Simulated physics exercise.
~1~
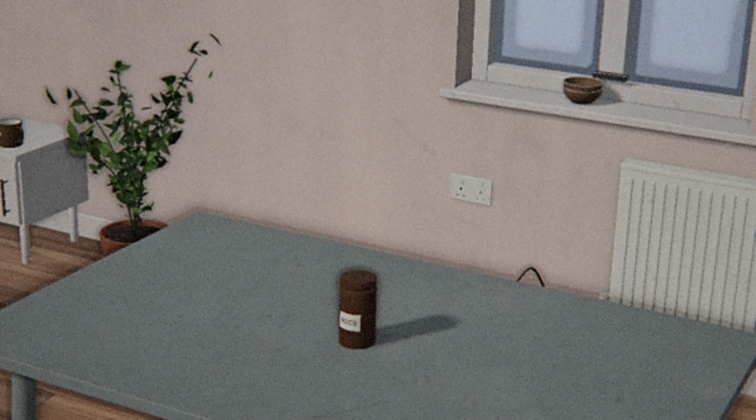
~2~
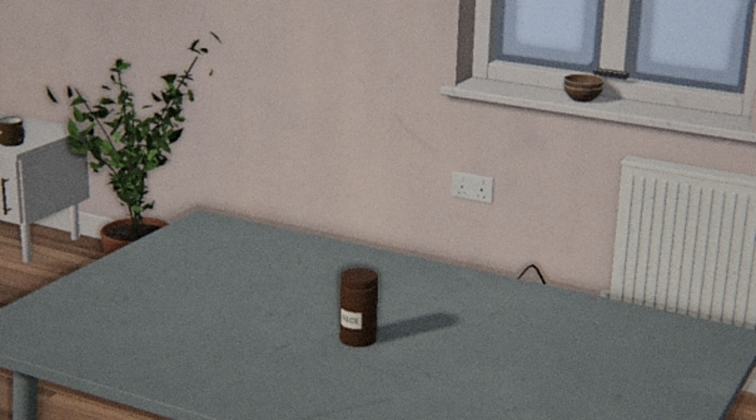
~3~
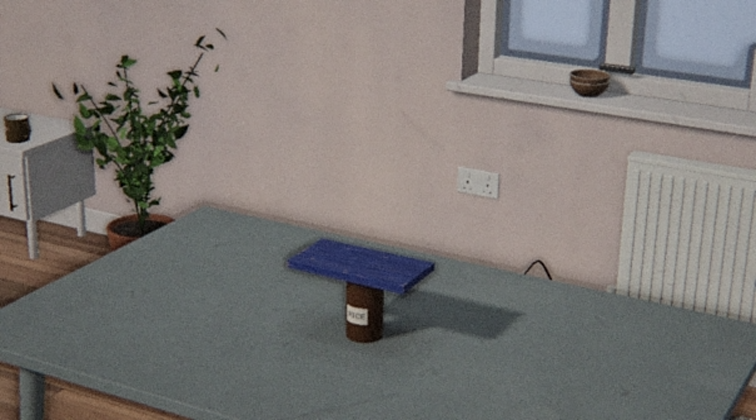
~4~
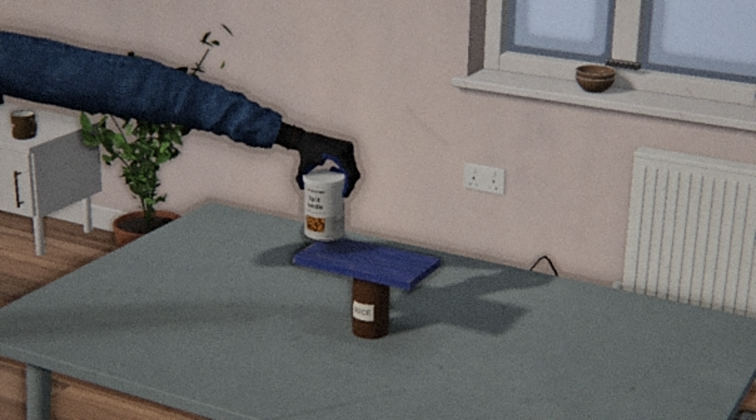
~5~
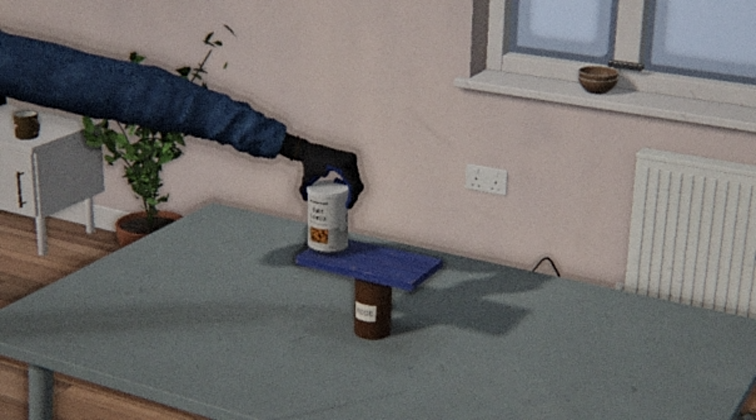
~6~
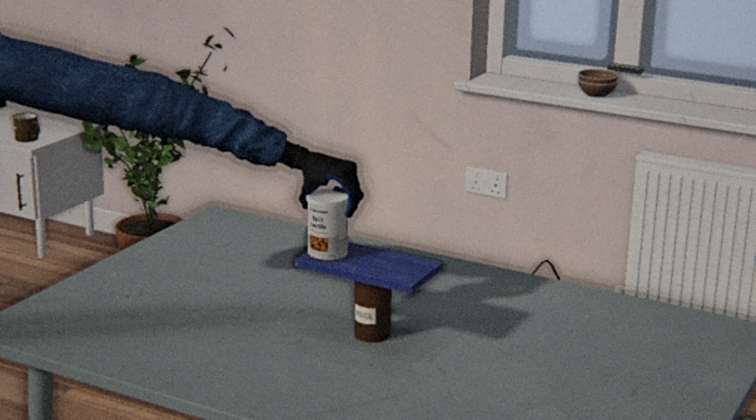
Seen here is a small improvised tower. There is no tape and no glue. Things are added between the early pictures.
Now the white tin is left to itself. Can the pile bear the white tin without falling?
The stack does not stand firm.
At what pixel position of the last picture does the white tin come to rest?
Around (284, 299).
Then, 0.30 s later than the last frame, white tin now fallen; blue board tilted by 47°.
Then, 0.40 s later than the last frame, blue board on its side.
Then, 0.50 s later than the last frame, white tin resting near (283, 300).
Then, 0.70 s later than the last frame, blue board now fallen; brown jar tilted by 3°.
When it is over, fallen, white tin and blue board; brown jar as before. End places, in pixels of the last picture, white tin near (284, 299). The stack comes apart.
